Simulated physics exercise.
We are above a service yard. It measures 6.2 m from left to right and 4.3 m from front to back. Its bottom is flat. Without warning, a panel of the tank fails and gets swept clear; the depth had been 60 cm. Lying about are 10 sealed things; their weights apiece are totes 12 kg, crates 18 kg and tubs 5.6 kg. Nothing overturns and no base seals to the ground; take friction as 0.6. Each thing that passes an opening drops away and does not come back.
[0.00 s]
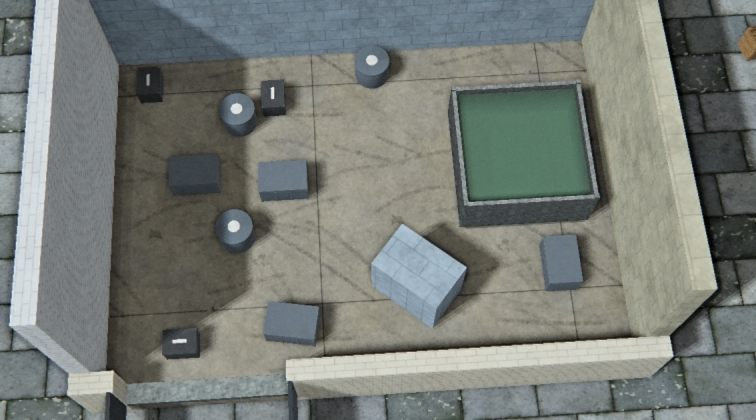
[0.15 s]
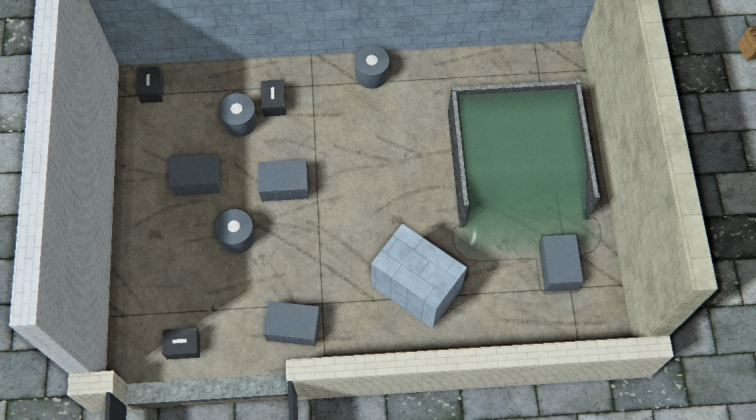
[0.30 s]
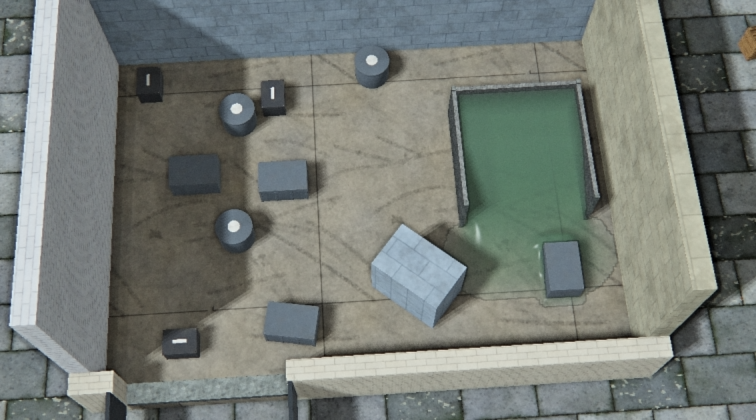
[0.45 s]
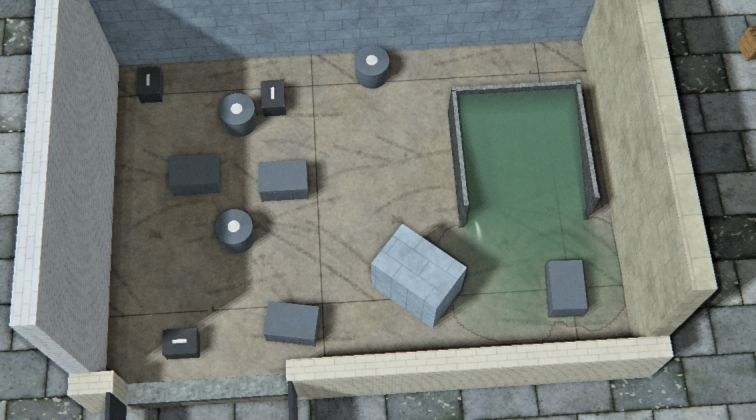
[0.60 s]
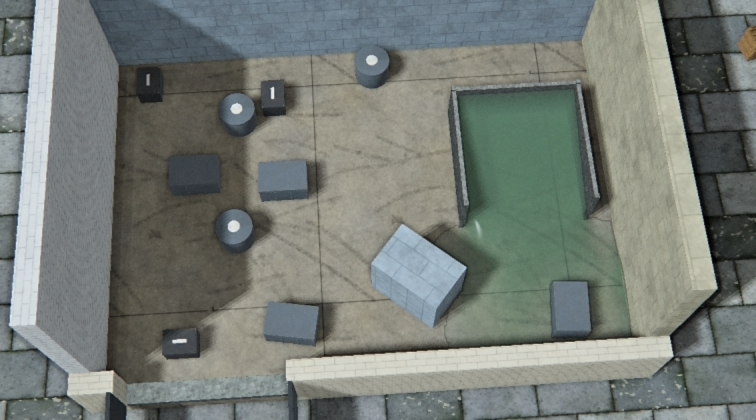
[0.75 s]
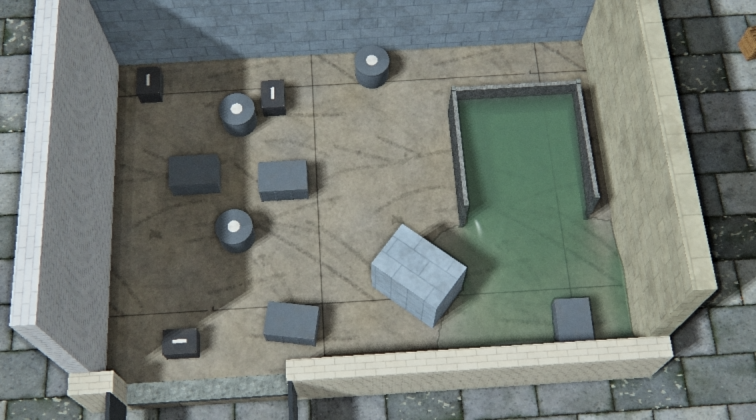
Green water spreads from the open tank and pushes a grey crate toward the front wall.
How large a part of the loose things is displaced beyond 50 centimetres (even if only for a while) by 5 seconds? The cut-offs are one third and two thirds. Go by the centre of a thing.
The share is below one third.
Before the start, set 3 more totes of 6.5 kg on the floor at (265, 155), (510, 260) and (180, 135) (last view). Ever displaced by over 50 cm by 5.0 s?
In the order asked: Below the mark; above the mark; below the mark.
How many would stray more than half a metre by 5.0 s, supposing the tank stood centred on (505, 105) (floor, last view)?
Result: 3 of them.
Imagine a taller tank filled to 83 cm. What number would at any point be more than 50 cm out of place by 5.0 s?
That would give 4.
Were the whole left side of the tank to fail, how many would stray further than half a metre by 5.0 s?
The answer then is 8.
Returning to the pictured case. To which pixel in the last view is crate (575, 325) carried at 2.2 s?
Around (539, 298).
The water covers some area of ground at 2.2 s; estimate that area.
Somewhere around 11.5 m2, roughly.
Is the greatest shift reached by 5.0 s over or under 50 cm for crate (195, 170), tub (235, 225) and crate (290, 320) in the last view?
One by one: Below the line; above the line; above the line.
After 1.1 s 1 of 10 are over 50 cm from their spots; 1 afloat.
After 2.2 s 1 of 10 are over 50 cm from their spots; 1 afloat.
After 3.5 s 3 of 10 are over 50 cm from their spots; 2 afloat.
After 5.0 s 3 of 10 are over 50 cm from their spots, and 3 have been at some point; 3 afloat.
